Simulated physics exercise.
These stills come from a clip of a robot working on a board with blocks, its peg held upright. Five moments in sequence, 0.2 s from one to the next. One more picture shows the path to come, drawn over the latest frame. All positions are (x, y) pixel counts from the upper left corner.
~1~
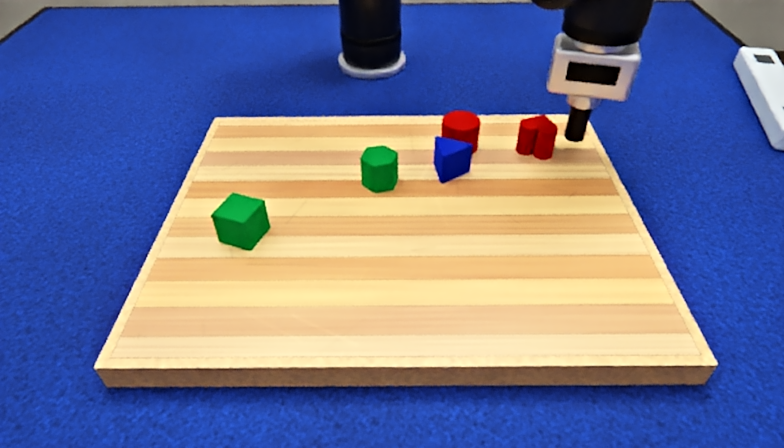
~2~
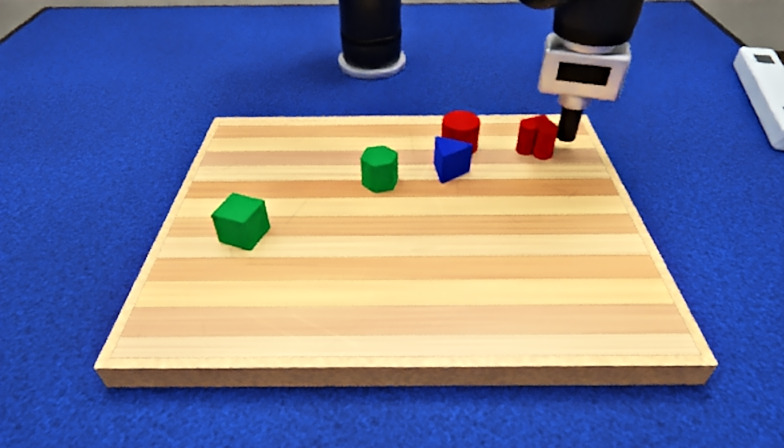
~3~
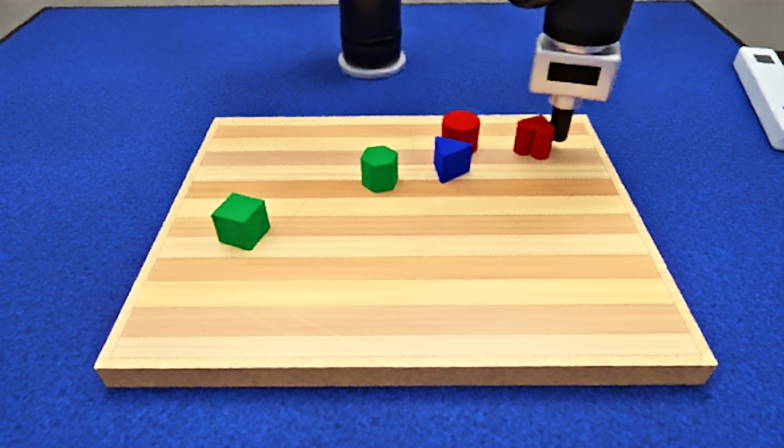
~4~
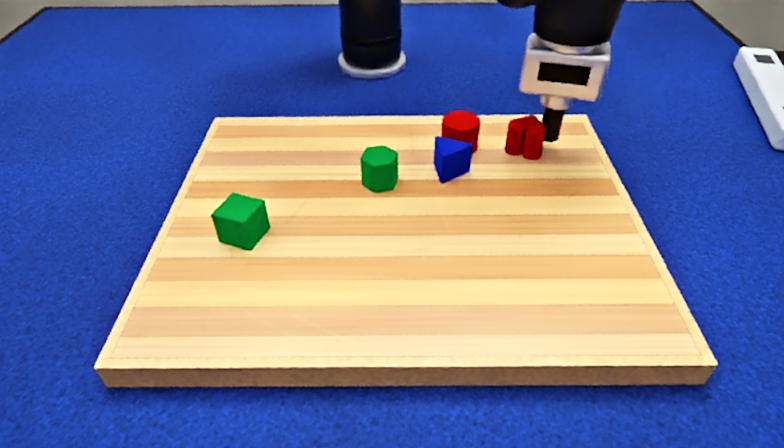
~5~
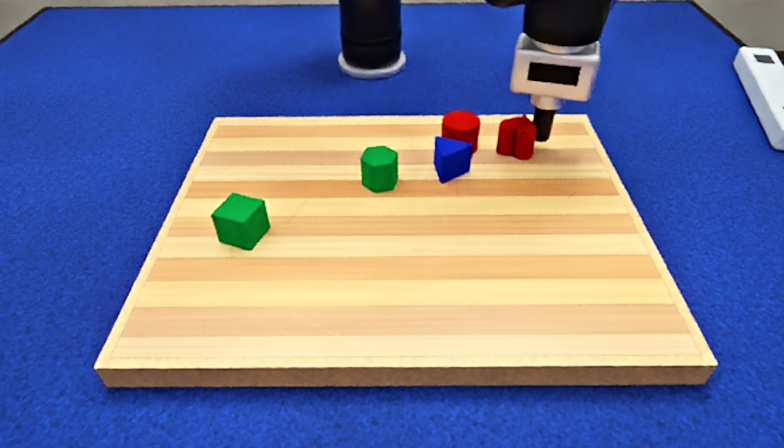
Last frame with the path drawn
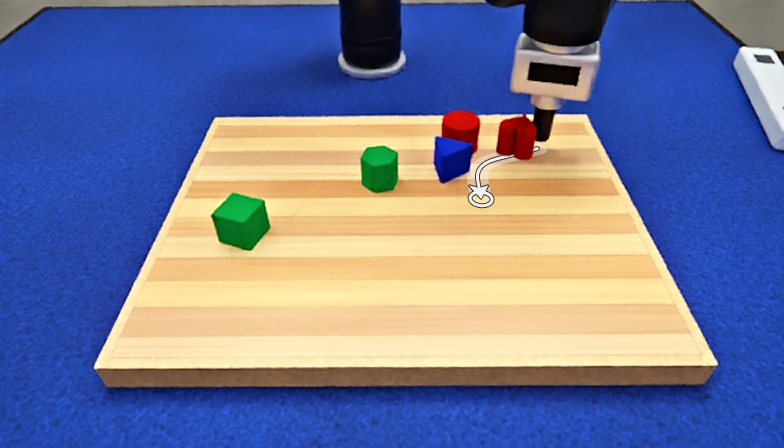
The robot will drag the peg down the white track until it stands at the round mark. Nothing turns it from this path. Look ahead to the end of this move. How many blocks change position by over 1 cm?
I reckon the push displaces two of the blocks by more than 1 cm.
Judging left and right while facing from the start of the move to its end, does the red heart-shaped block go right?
Yes, it checks out.
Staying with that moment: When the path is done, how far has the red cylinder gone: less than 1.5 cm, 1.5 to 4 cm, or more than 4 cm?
Between 1.5 and 4 cm.
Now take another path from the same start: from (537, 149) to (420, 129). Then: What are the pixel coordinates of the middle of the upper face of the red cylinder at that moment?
It ends at (441, 122).
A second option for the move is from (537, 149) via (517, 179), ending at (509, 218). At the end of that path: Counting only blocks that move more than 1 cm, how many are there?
The answer will be one.
Drawn move, from (537, 149) via (503, 157) and (478, 173), ending at (481, 199).
On the path given first. One third of the way, peg at (505, 146); red cylinder at (448, 118); red heart-shaped block at (482, 128), turned 35° clockwise.
Two thirds of the way, peg at (479, 162); blue three-sided block at (448, 146); red cylinder at (437, 115); red heart-shaped block at (464, 131), turned 50° clockwise.
At the end, peg at (483, 187); blue three-sided block at (447, 147), turned 20° clockwise; red cylinder at (437, 115); red heart-shaped block at (464, 131), turned 50° clockwise.
